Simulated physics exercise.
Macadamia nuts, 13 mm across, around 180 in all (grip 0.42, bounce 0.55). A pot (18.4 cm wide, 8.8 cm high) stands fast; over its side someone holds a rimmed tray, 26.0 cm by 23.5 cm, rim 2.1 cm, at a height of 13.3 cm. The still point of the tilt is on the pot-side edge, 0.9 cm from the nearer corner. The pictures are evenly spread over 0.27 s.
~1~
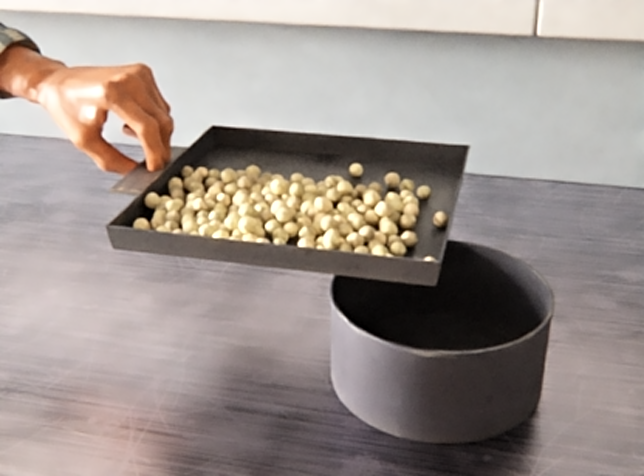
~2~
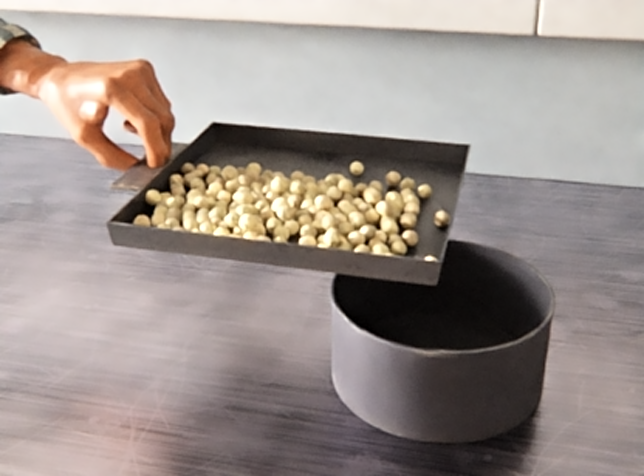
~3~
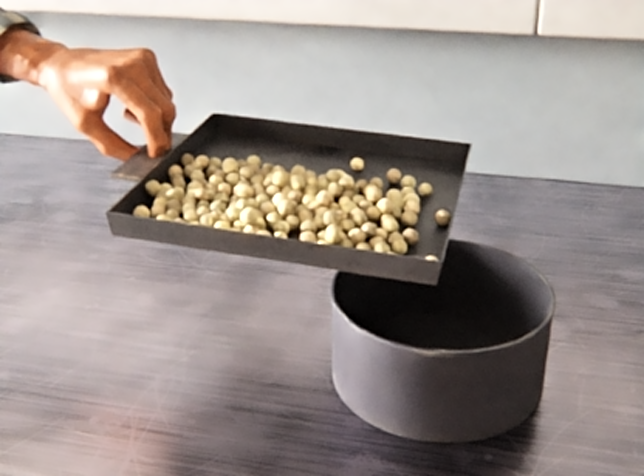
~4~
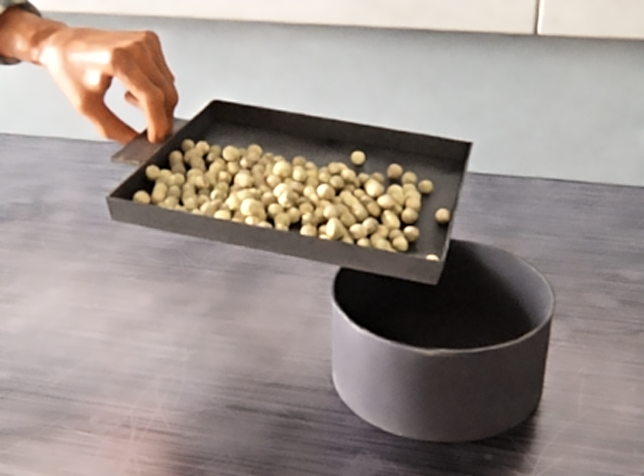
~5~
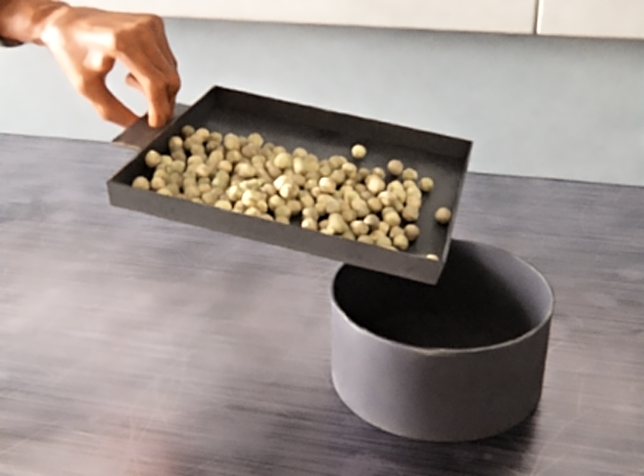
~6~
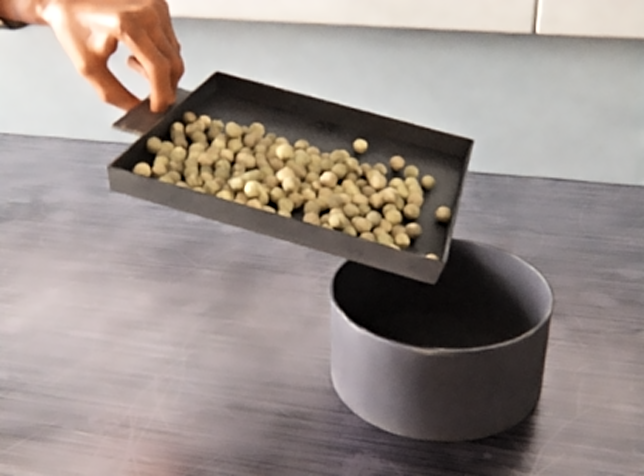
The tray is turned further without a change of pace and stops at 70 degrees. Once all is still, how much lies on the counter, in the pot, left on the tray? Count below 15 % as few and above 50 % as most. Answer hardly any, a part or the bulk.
Counter hardly any, pot hardly any, tray the bulk.
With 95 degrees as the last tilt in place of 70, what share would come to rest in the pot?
It would be near 60 per cent.
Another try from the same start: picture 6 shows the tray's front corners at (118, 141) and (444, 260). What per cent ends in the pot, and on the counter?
Pot 5, counter 0.
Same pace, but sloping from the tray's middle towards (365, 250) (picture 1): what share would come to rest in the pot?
About 0 per cent.
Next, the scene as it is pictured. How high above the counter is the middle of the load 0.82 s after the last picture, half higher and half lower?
Some 20 cm.
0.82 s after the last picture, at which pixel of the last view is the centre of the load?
Around (424, 162).
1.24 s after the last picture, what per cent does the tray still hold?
About 95 per cent.
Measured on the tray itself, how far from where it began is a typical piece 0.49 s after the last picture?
About 5 cm.
Then, 0.49 s after the last picture, tilt 40 degrees; the tray holds 100 %, the pot 0 %.
Then, 0.82 s after the last picture, tilt 58 degrees; the tray holds 100 %, the pot 0 %.
Then, 1.24 s after the last picture, tilt 70 degrees; the tray holds 95 %, the pot 0 %.
In the end, counter 0 %, pot 0 %, tray 95 %.
